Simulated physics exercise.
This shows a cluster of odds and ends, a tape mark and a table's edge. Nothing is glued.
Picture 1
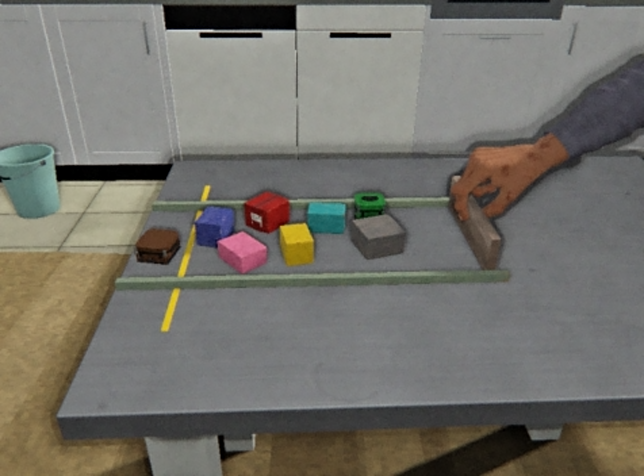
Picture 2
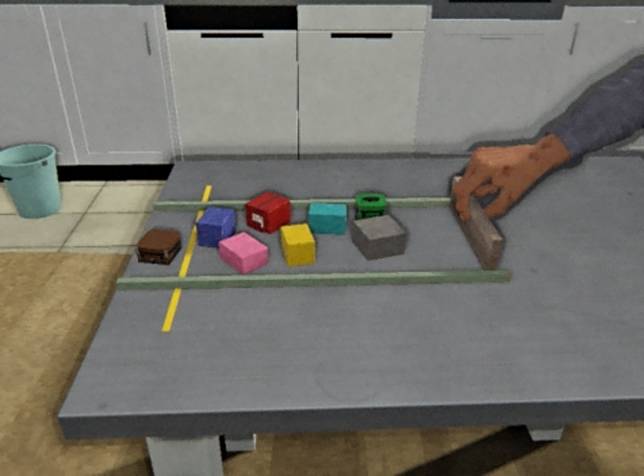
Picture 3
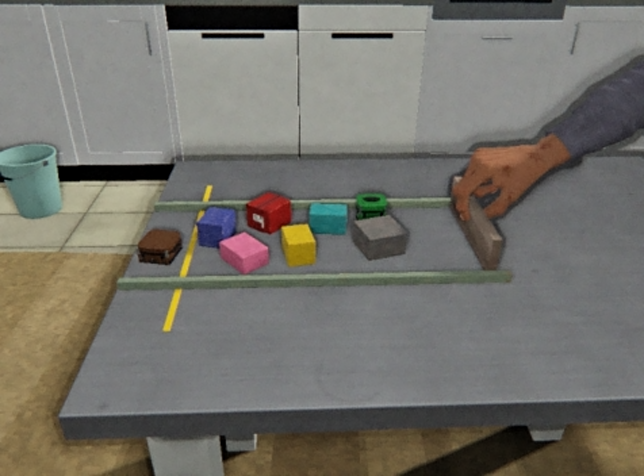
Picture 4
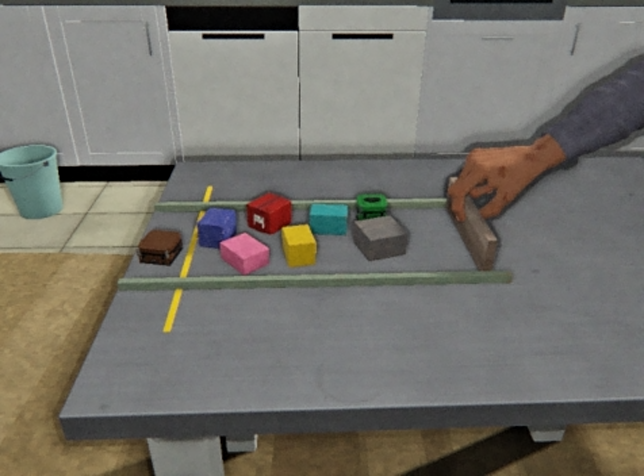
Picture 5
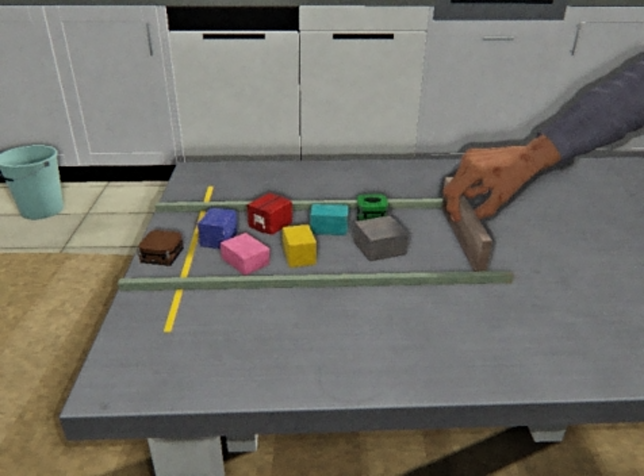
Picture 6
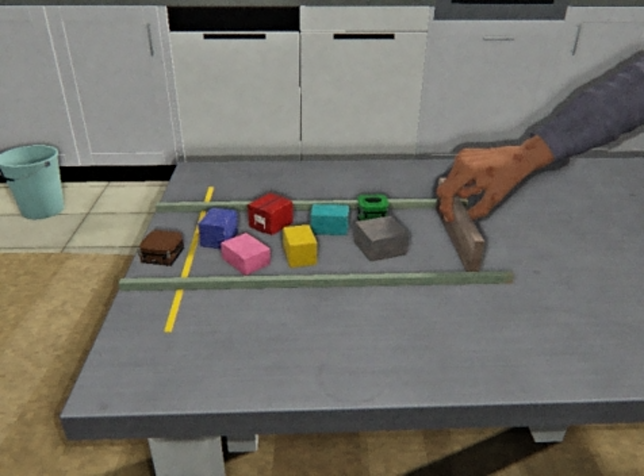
On a gray table in a kitchen, small colored blocks and cases sit between two pale green rails, with a brown one just left of a yellow tape line. At the right, a hand holds an upright board and then slides it slightly left, while the objects stay practically still.
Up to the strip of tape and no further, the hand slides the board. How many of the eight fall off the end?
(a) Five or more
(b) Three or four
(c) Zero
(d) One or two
Answer: B.
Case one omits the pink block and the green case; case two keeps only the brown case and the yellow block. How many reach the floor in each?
You'd see 1 fallen, and 1 in the other try.
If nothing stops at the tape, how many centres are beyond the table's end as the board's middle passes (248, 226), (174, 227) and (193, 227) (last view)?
By position: 0 / 5 / 3.
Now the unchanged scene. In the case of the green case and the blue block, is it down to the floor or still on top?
Obs.: Green case still up; blue block down.
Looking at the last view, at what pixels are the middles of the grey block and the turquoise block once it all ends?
In the last picture the grey block sits at (171, 239) while the turquoise block sits at (149, 224).
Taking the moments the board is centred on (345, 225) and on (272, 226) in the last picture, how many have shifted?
Note: First position 5; second position 8.
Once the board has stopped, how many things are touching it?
The count in contact is 2.
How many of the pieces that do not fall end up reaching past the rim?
3, I think.
Soon after, none off yet; brown case at rest near (162, 248); blue block at rest near (218, 228); pink block at rest near (246, 254).
After that, none off yet; brown case at rest near (162, 248); blue block at rest near (216, 229); pink block displaced about its own width near (216, 257).
And then, none off yet; brown case tilting a little near (126, 249); blue block displaced well along near (156, 234); pink block displaced well along near (145, 263).
In the end, the number that fall off is three or four; gone, pink block, blue block and brown case.
